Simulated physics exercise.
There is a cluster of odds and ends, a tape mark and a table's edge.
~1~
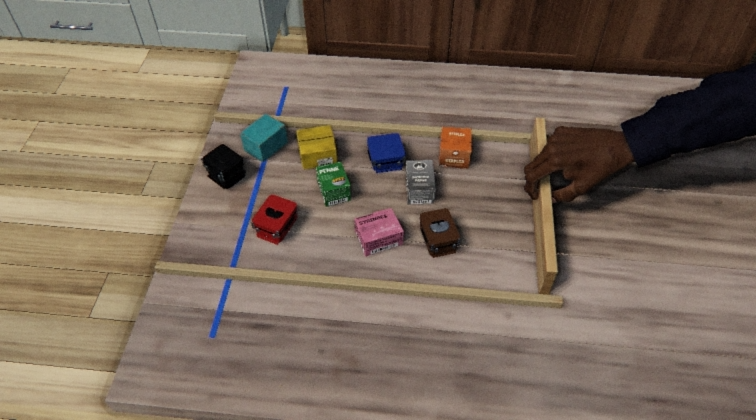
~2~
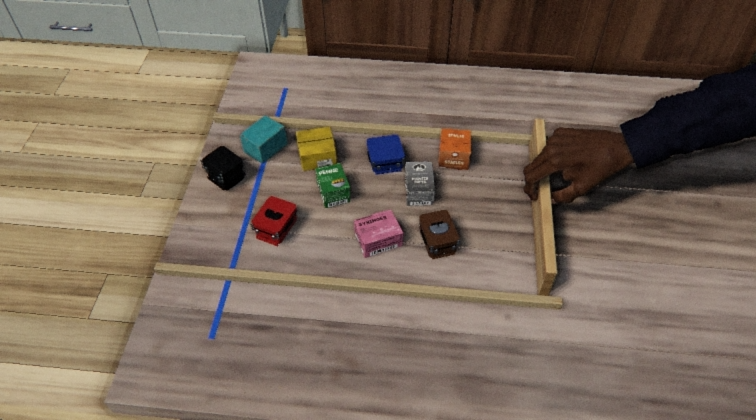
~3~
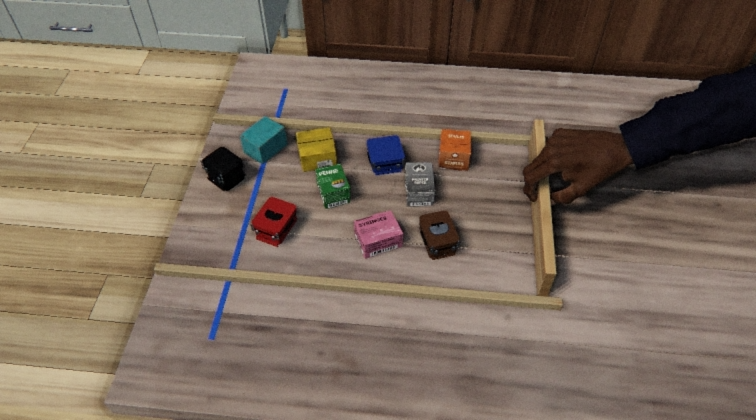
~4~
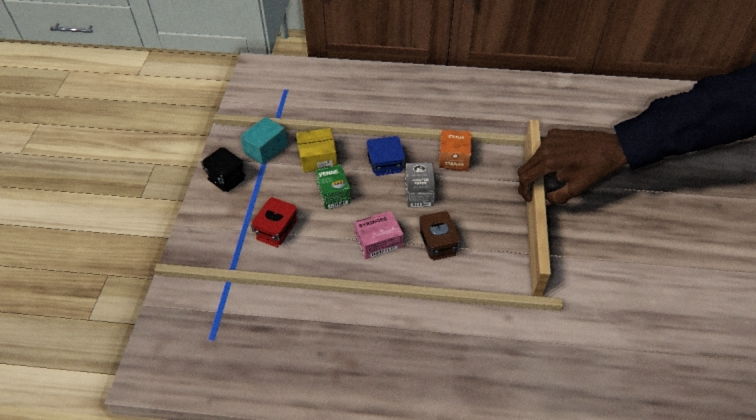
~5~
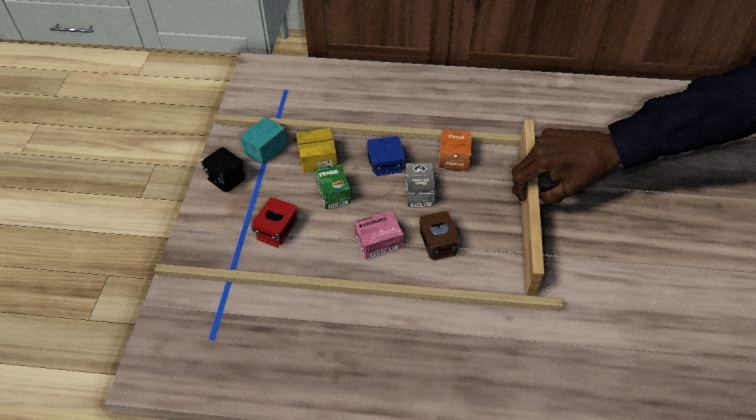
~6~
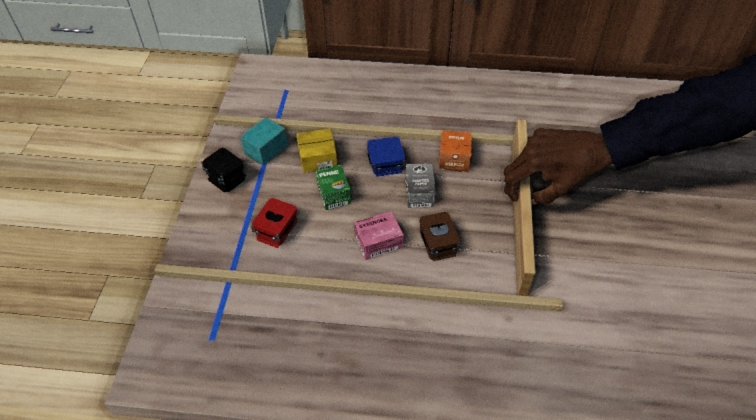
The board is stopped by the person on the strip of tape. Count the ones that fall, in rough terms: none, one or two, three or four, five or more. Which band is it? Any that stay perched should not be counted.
Drops: A trio or a quartet.
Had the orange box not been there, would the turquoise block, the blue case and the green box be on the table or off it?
Turquoise block - gone, blue case - safe, green box - safe.
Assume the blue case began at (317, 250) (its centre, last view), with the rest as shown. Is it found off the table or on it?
Result for the blue case: It holds firm.
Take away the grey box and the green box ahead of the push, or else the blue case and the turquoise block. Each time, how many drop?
Counts - first: 3; second: 2.
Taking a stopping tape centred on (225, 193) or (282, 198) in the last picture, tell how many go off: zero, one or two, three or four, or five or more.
In turn: Five or over, then just one or two.
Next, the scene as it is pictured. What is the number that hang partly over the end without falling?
The total comes out at 0.
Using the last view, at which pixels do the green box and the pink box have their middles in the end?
In the last picture the green box sits around (216, 179) and the pink box around (196, 216).
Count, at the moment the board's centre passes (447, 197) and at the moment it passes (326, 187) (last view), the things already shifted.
At the one place 2, at the other 9.
Early on, none off yet; black case at rest near (225, 171); turquoise block at rest near (264, 141); red case at rest near (276, 223).
A while later, none off yet; black case at rest near (225, 171); turquoise block moving near (255, 141); red case moving near (270, 223).
Further along, none off yet; black case at rest near (224, 171); turquoise block travelled well along near (197, 138); red case travelled well along near (203, 219).
Finally, the number that fall off is three or four; lost, yellow box, red case, turquoise block and black case.
